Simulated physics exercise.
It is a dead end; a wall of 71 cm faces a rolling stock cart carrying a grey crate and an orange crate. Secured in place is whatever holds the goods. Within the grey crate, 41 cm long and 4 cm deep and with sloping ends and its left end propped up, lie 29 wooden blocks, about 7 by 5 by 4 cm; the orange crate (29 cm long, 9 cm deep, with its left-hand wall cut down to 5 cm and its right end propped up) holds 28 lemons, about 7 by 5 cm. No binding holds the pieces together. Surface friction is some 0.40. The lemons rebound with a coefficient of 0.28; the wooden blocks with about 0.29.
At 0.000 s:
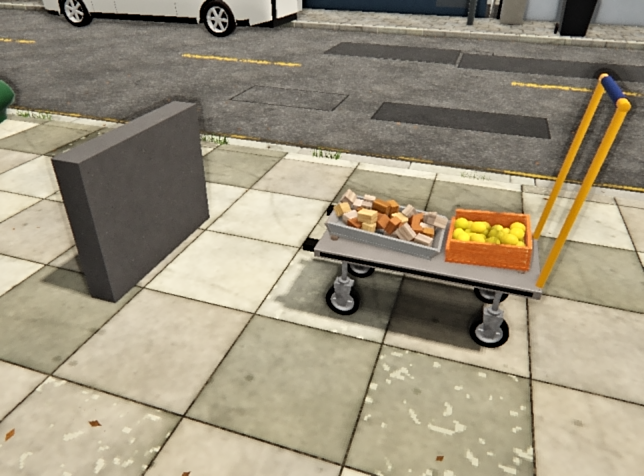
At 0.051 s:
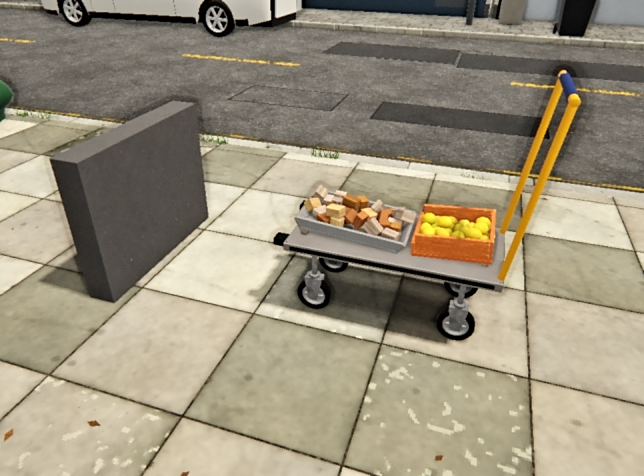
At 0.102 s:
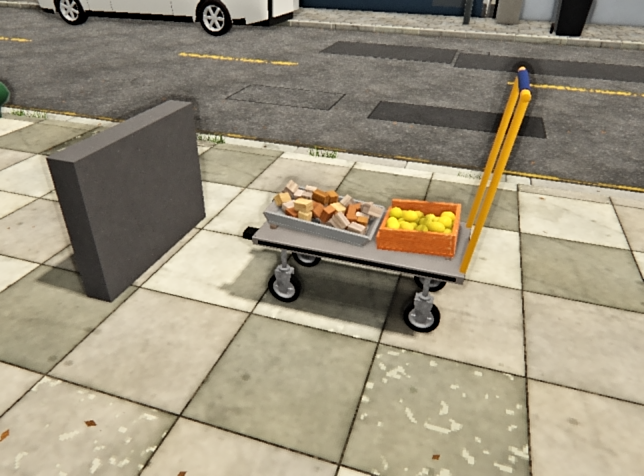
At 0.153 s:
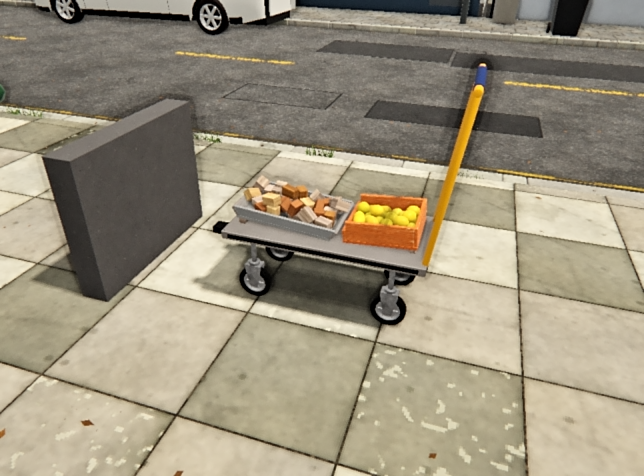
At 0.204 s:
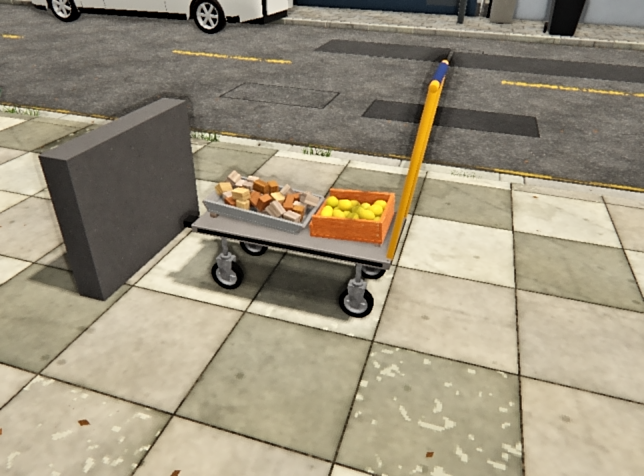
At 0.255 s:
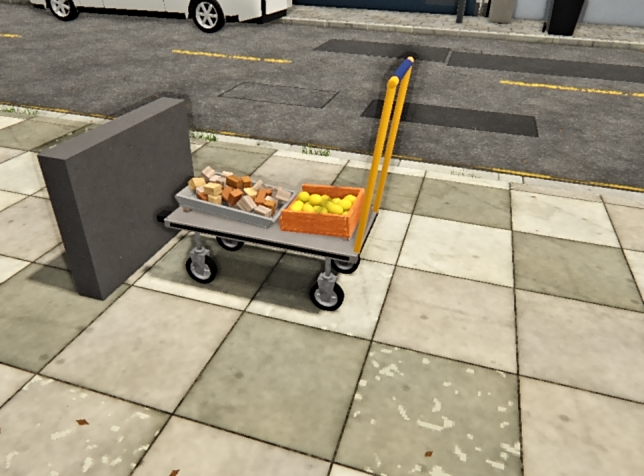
A flat cart with a yellow upright handle rolls leftward along a pale, checkered pavement beside a grey road, seen from slightly above, with part of a white vehicle at the top left. On its deck sit a grey crate of brown and tan wooden blocks and, to the right, an orange crate of yellow lemons. The cart steadily nears a dark grey slab standing at left, its load riding along, while the camera pans slightly.
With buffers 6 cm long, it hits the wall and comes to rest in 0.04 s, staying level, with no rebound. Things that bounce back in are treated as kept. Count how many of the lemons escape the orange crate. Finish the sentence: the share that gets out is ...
The share that gets out is greater than one sixth.
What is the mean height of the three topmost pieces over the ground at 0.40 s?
About 52 cm up.
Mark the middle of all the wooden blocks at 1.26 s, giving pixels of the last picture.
Centred roughly at (178, 186).
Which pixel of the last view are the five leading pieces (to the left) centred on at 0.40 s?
About (157, 168).
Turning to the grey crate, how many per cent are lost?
Grey crate: 30%.
After 0.30 s, impact.
After 0.40 s, grey crate 26 in, 3 out and orange crate 25 in, 3 out.
After 0.52 s, grey crate 25 in, 4 out and orange crate 22 in, 6 out.
After 0.75 s, grey crate 21 in, 8 out and orange crate 18 in, 10 out.
Outcome (at 1.26 s), grey crate 21 in, 8 out and orange crate 18 in, 10 out. Asked share, 10 of 28, 36 per cent.
